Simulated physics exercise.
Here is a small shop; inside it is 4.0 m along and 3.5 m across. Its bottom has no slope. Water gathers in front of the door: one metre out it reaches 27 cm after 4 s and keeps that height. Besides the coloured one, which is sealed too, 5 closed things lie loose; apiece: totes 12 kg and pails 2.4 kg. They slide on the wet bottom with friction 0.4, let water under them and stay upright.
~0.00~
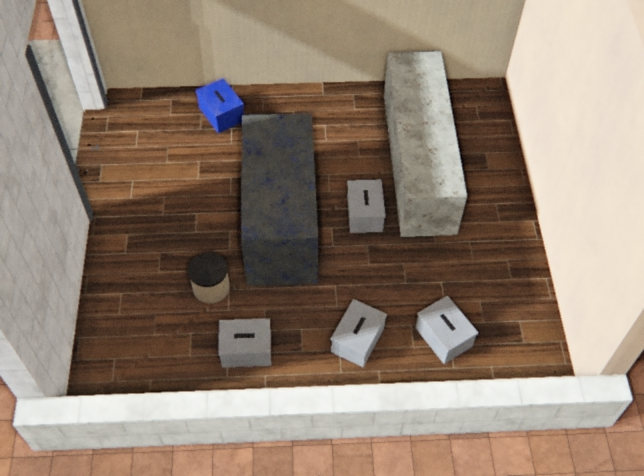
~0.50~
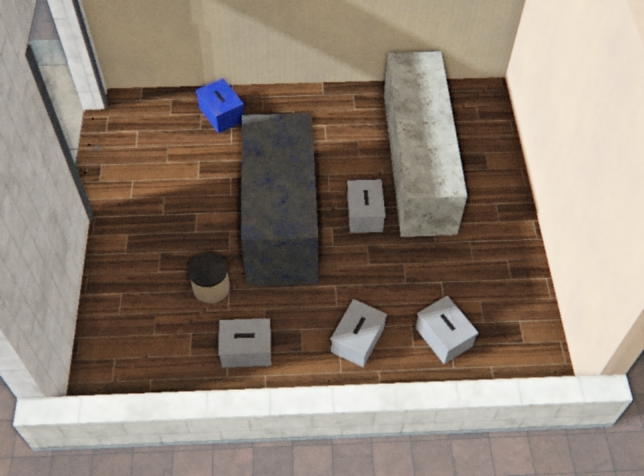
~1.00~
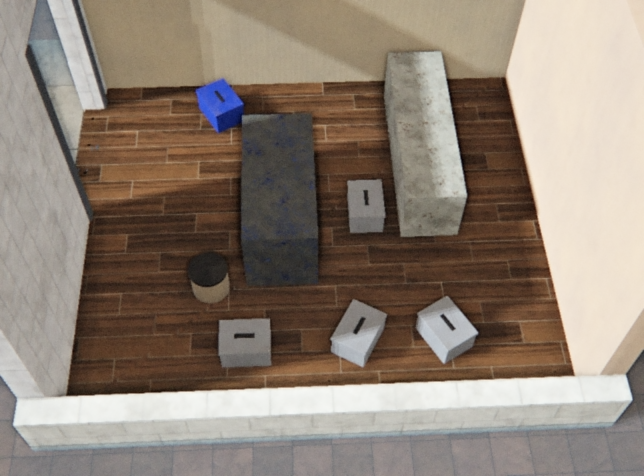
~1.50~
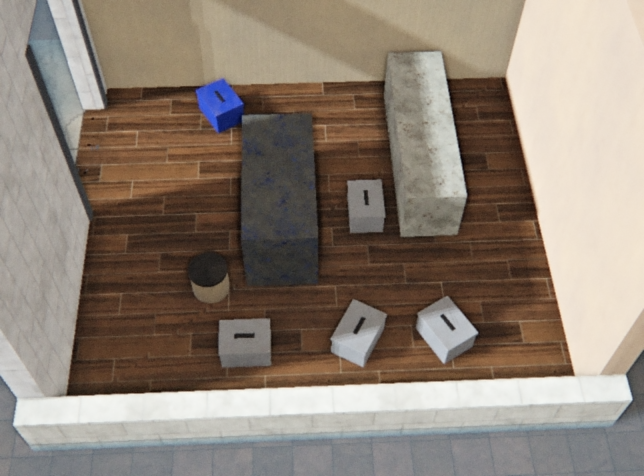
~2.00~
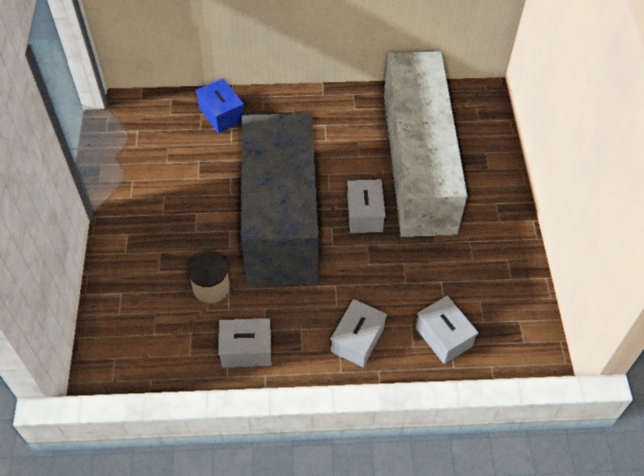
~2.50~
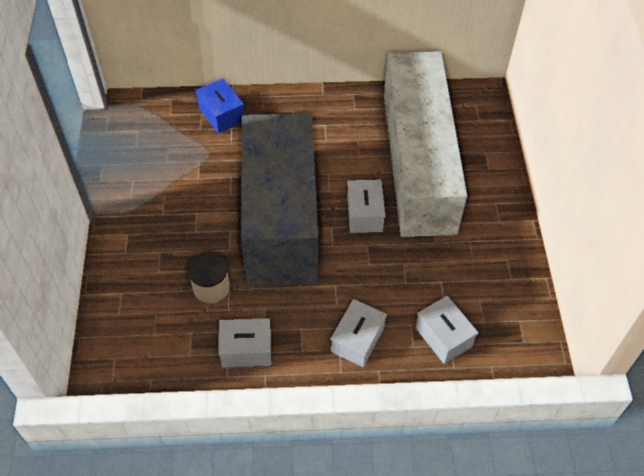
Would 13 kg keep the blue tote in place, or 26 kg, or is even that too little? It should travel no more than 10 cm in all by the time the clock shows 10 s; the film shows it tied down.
I expect that neither weight holds it.
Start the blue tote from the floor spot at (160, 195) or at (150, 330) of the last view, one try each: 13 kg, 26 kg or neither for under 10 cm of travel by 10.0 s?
In that order: Neither holds; it takes the larger.
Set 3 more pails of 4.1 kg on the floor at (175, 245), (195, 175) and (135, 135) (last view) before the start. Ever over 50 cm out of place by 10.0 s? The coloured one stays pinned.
In that order: Over, past it, more.
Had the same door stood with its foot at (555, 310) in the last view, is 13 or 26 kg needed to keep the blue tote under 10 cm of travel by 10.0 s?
In that case neither weight holds it.
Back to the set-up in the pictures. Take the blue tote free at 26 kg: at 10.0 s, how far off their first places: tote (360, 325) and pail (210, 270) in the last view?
In that order: 120 cm, 40 cm.
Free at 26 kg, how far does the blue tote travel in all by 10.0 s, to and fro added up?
About 300 cm.
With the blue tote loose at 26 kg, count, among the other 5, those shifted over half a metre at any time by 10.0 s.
That makes 5.
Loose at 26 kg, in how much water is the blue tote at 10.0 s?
Roughly 12 cm.
After 3.5 s the blue tote would be 6 cm from its start with 13 kg and 0 cm from its start with 26 kg; 5 cm of water round it then.
After 4.5 s the blue tote would be 78 cm from its start with 13 kg and 14 cm from its start with 26 kg; 9 cm of water round it then.
After 7.0 s the blue tote would be 160 cm from its start with 13 kg and 138 cm from its start with 26 kg; 18 cm of water round it then.
After 10.0 s the blue tote would be 289 cm from its start with 13 kg and 245 cm from its start with 26 kg; 12 cm of water round it then.
